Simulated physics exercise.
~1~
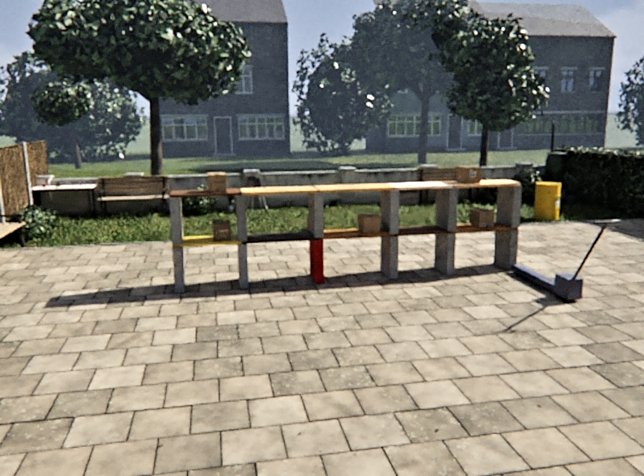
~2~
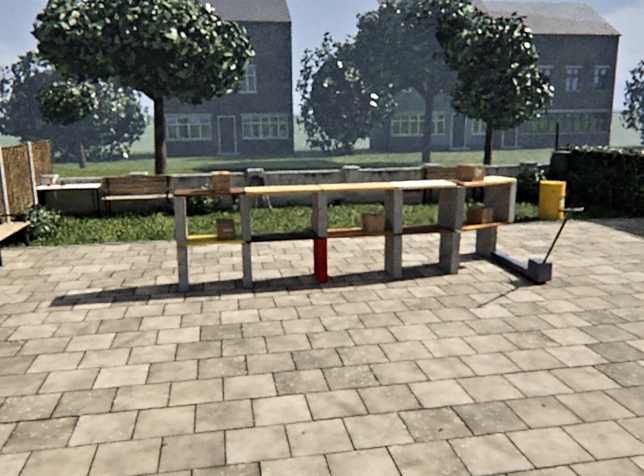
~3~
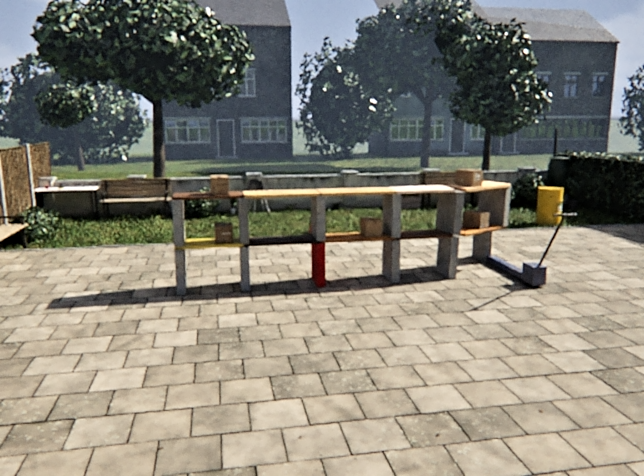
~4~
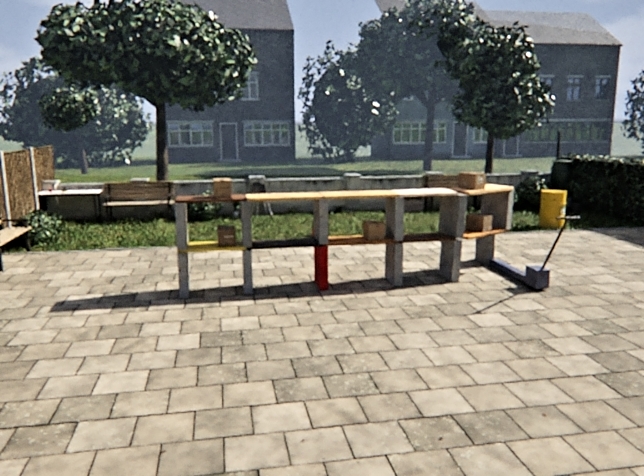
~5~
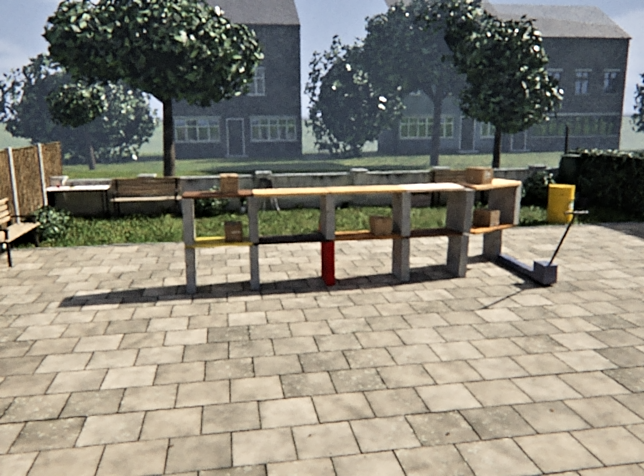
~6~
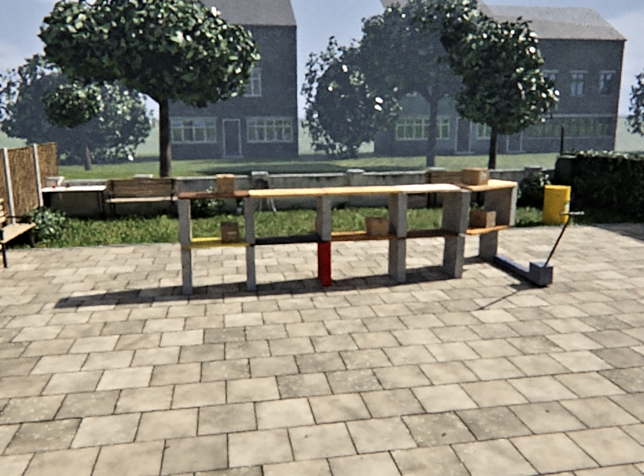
A low, dark jack with a raised handle sits at the right foot of a long two-tier shelf on a sunlit paved yard, seen from the front in a slightly swaying view. Grey uprights and one red one carry loose boards, including a yellow one at lower left, with brown cartons on top; behind are grass, a low wall, trees and houses. The jack slides left and slightly away, and the lower upright at the right end shifts inward. Then the jack stops. The shelf stays standing, its right end disturbed, the red upright and yellow board still in place.
